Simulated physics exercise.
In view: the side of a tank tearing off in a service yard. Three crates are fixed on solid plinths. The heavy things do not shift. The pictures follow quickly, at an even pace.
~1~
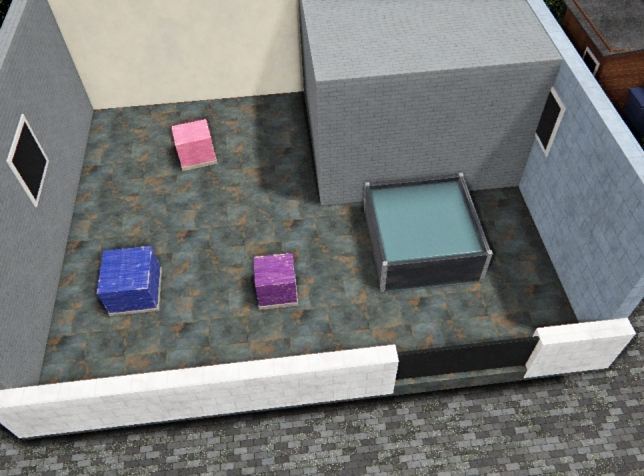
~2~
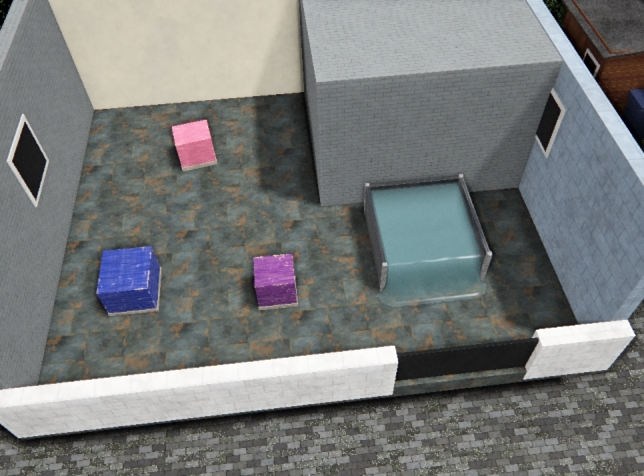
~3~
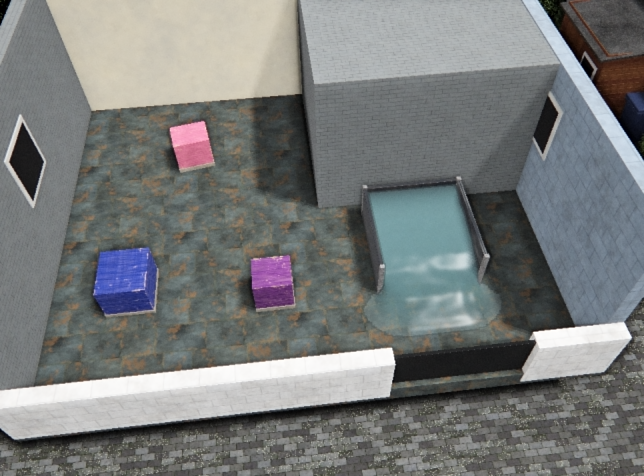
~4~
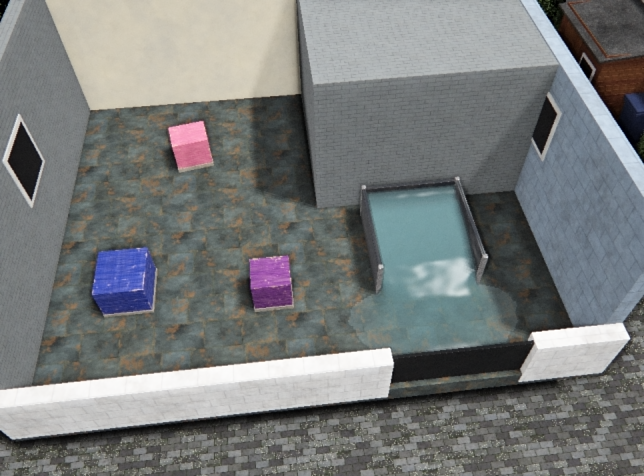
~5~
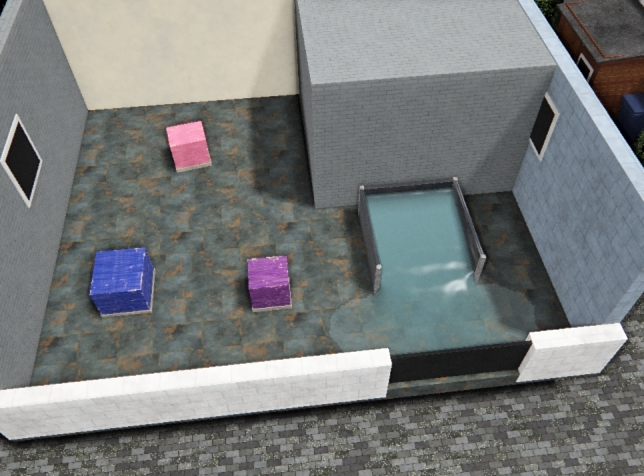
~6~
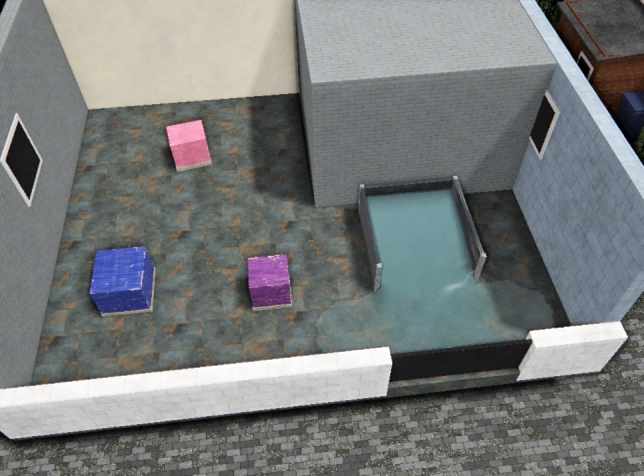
Teal water bursts from the near side of a square, dark-framed tank at the right of a walled service yard, seen from high above. It pours onto the mottled stone floor and spreads toward the low white front wall and out to both sides, while the level in the tank sinks. Blue, purple and pink blocks stay put to the left as the view drifts very slightly.
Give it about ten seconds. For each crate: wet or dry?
In the end: The pink crate escapes dry; the purple crate is wetted; the blue crate is wetted.
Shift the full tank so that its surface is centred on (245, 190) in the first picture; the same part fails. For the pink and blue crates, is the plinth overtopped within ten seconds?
Then: Pink crate remains dry; blue crate takes water.
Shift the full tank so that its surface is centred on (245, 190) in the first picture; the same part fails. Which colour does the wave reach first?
That is the purple-painted one.
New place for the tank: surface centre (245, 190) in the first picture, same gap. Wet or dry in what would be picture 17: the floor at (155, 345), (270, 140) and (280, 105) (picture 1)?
As listed: Wet, no water, not flooded.
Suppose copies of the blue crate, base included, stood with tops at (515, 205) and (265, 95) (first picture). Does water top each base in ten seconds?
In turn: Is topped, is spared.
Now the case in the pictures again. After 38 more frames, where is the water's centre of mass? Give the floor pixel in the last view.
At about (337, 282).
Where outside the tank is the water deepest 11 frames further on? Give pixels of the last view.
Roughly at (576, 351).
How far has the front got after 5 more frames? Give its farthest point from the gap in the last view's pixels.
Roughly at (238, 388).
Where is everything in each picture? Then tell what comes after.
Still water in the tank at (425, 221), in the first picture.
Water pours out at (433, 275) and has run to (383, 298), in the second picture.
Water pours out at (430, 280) and has run to (496, 305), in the third picture.
The front is at (380, 350), out from the gap at (428, 281), in the fourth picture.
Water pours out at (426, 281) and has run to a hidden place, in the fifth picture.
The front is at a hidden place, out from the gap at (426, 280), in the sixth picture.
A moment on, water covers 15 % of the floor; the pink crate not reached, the purple crate not reached, the blue crate not reached.
Next, water covers 30 % of the floor; the pink crate not reached, the purple crate water round its plinth, the blue crate not reached.
Then, water covers 45 % of the floor; the pink crate not reached, the purple crate water round its plinth, the blue crate water round its plinth.
Later, water covers 70 % of the floor; the pink crate water round its plinth, the purple crate water round its plinth, the blue crate water round its plinth.
In the end, water covers 85 % of the floor; the pink crate stayed above the water, the purple crate was topped, the blue crate was topped.
